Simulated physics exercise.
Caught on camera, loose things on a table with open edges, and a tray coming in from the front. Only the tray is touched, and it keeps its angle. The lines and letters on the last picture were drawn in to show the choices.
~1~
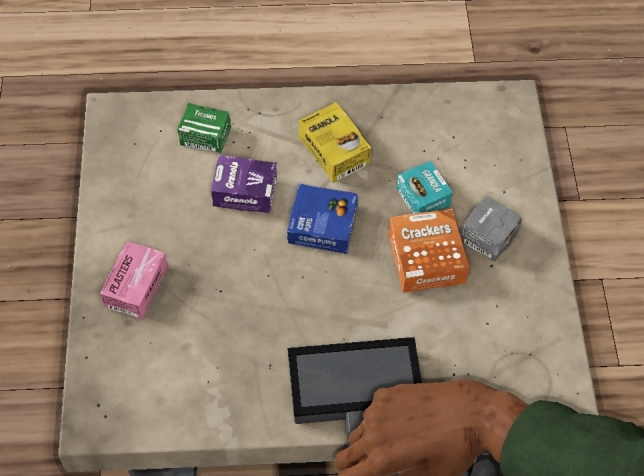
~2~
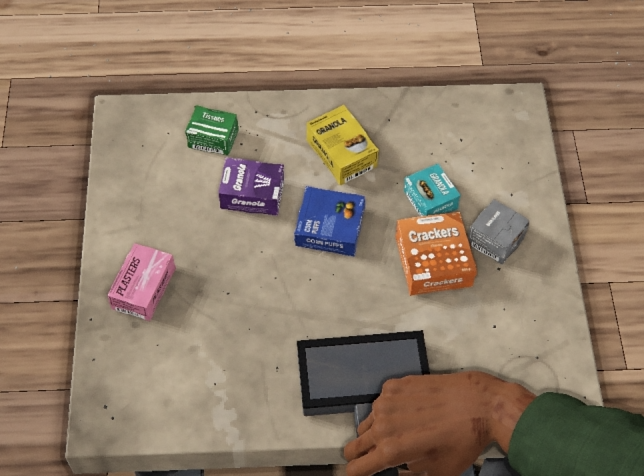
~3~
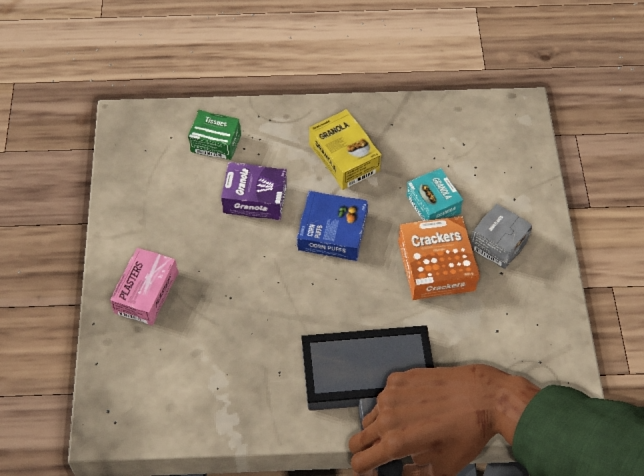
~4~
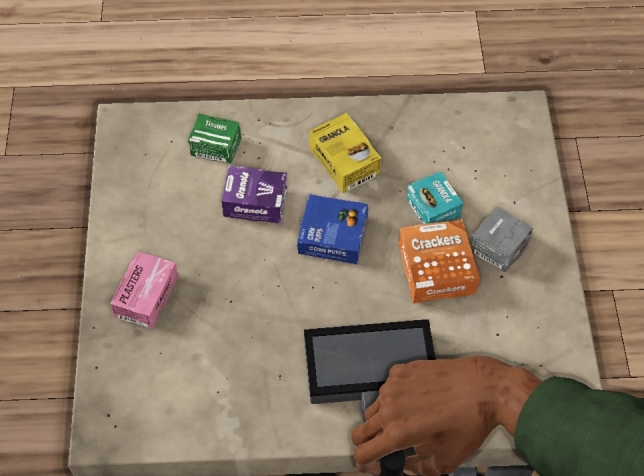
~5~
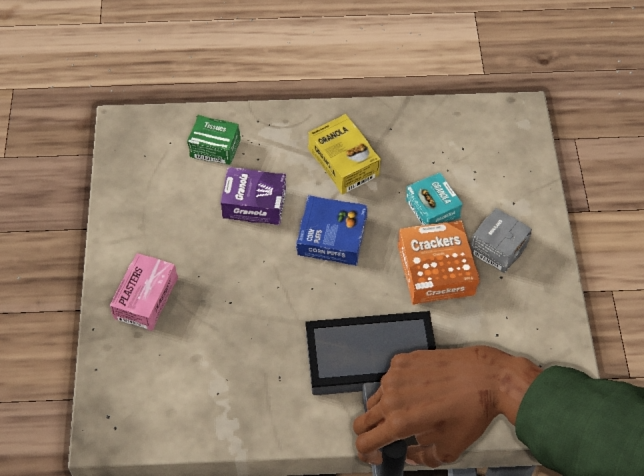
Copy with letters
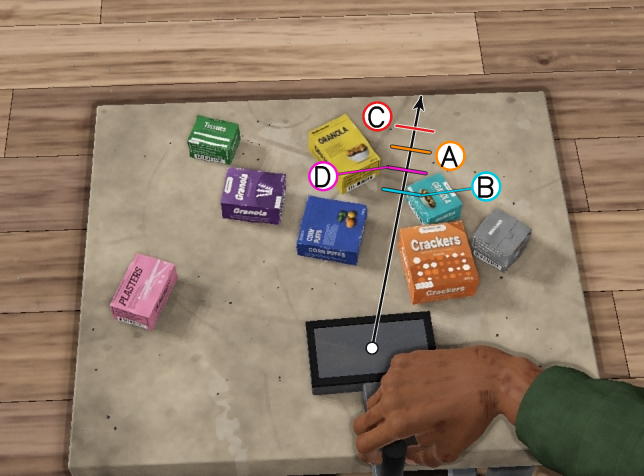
In the video, a hand in a green sleeve slides a dark tray slightly forward from the front edge of a table, while the small, colourful boxes and packets scattered beyond it stay in place, untouched by the tray.
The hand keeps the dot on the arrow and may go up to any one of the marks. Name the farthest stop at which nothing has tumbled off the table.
Mark B.
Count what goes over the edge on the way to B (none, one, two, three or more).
By then, none.
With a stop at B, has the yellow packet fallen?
No.
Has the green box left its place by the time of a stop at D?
By then, no.
On the marked copy, A at (411, 149); B at (402, 192); C at (415, 128); D at (407, 171); the arrow from (372, 348) to (421, 97); the white dot at (372, 348).
With B. Early on, tray (384, 293); turquoise packet (436, 179); orange packet (434, 226).
Further on, tray (394, 237); yellow packet (346, 130); turquoise packet (439, 130).
At the end, tray (402, 199); yellow packet (343, 98); turquoise packet (446, 97); nothing has fallen.
As for the rest, A drops the yellow packet and turquoise packet; C drops the orange packet, yellow packet and turquoise packet; D drops the yellow packet and turquoise packet.
